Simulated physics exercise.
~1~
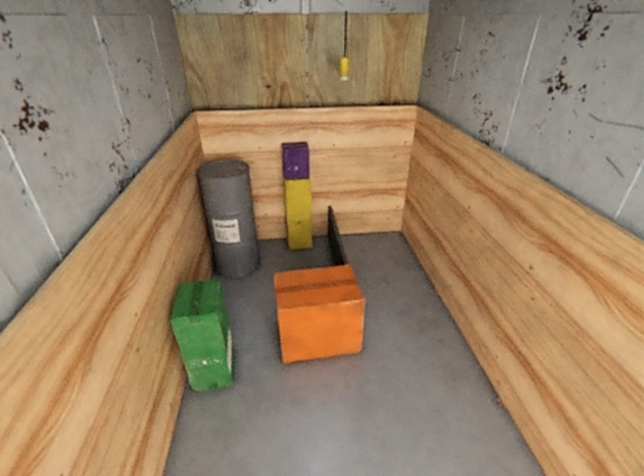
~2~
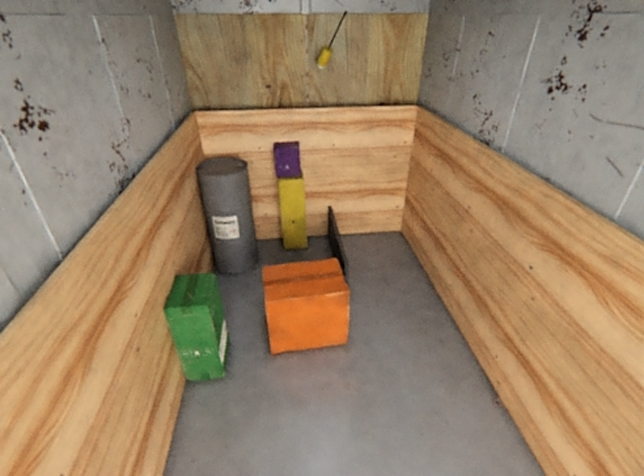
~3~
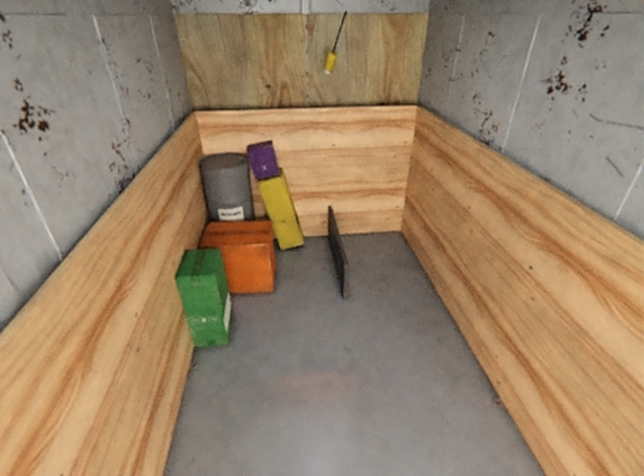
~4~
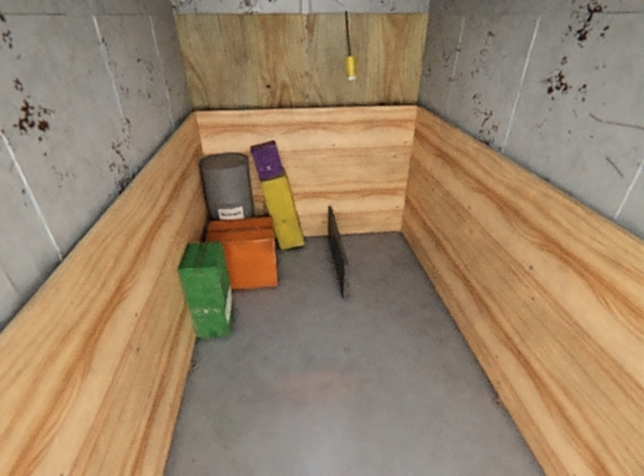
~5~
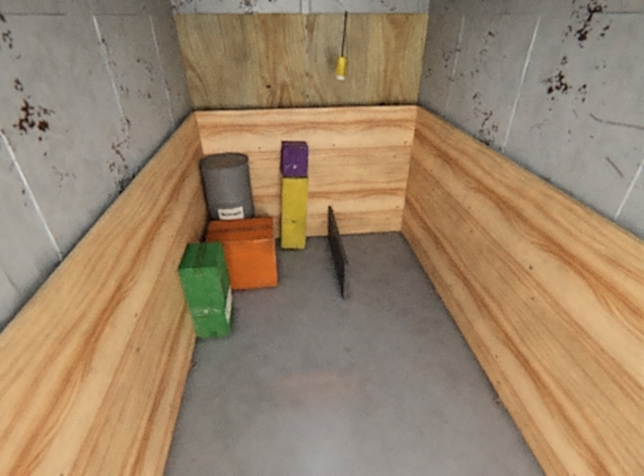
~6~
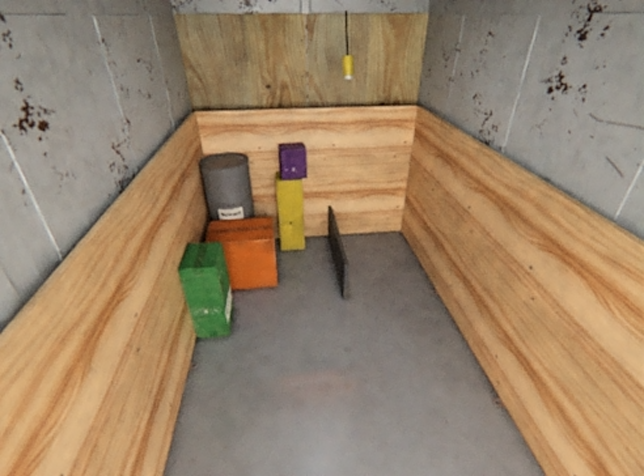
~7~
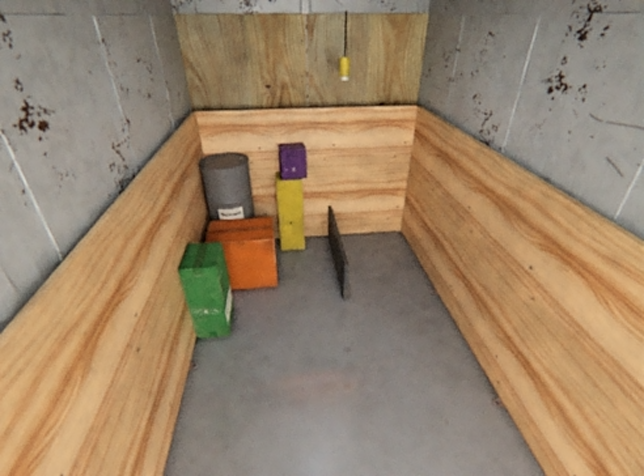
Boxes and a grey drum slide forward and left, the yellow box leans, then straightens.
